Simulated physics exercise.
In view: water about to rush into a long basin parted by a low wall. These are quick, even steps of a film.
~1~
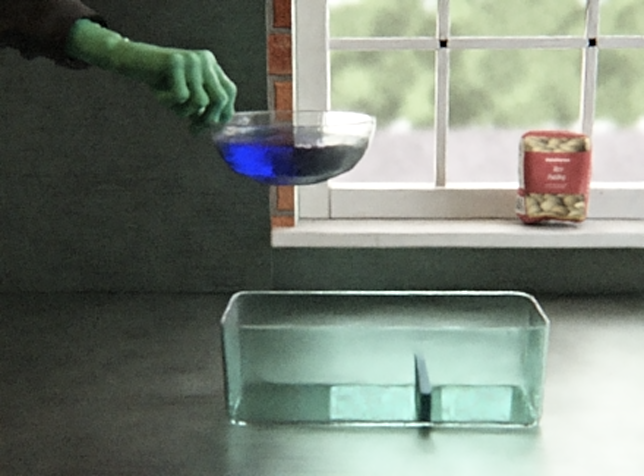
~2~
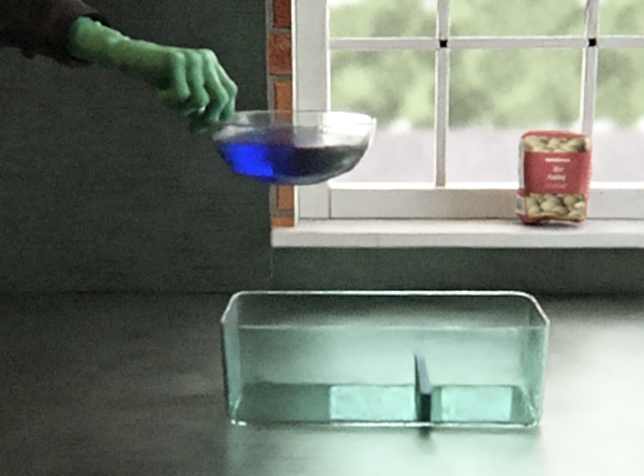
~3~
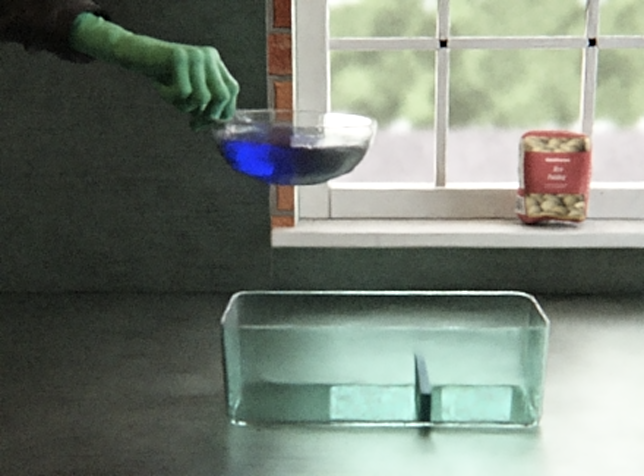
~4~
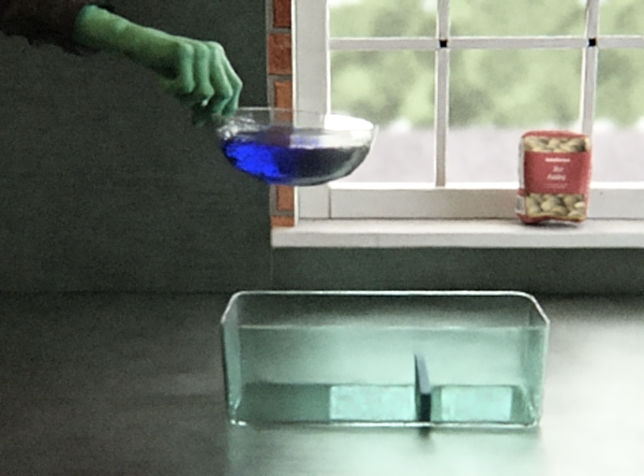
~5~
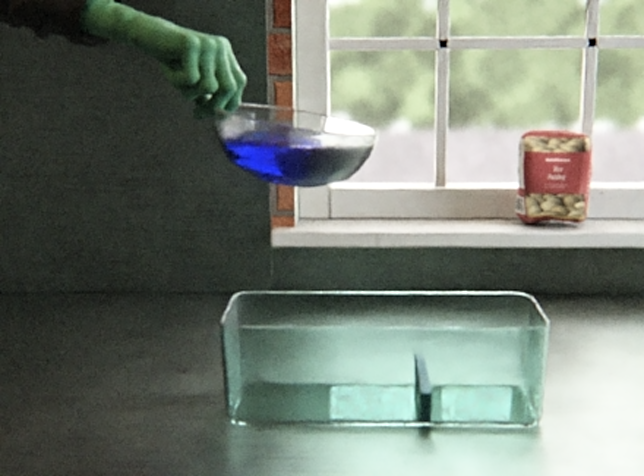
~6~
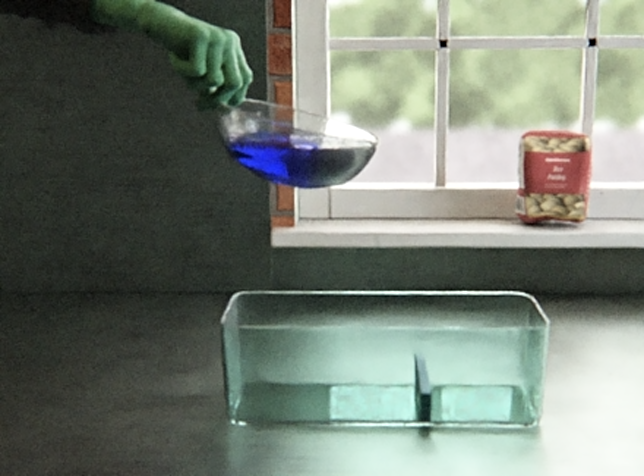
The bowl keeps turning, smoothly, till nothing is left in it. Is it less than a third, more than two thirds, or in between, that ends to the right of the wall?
The share right of the wall is from a third to two thirds.
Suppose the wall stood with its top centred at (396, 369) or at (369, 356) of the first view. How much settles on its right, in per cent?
In turn 75 and 90 in a hundred.
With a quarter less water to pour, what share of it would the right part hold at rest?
It comes to 50 per cent or so.
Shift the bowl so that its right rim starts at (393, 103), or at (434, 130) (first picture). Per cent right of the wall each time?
In turn 65 and 80 in a hundred.
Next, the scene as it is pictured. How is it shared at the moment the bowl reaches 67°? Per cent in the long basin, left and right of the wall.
Left about 5, right about 20.
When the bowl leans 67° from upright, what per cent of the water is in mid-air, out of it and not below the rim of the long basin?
Roughly 40 in a hundred.
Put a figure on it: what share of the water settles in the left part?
It comes to 40 per cent or so.
A moment on, the bowl is tipped part way and 33 per cent is still to pour, 4 is left of the wall and 22 right of it.
Next, the bowl is tipped right over and 0 per cent is still to pour, 37 is left of the wall and 58 right of it.
Then the bowl is tipped right over and 0 per cent is still to pour, 41 is left of the wall and 58 right of it.
Later the bowl is tipped right over and 0 per cent is still to pour, 41 is left of the wall and 58 right of it.
Finally, 41 per cent lies left of the wall, 58 right of it and 1 outside.
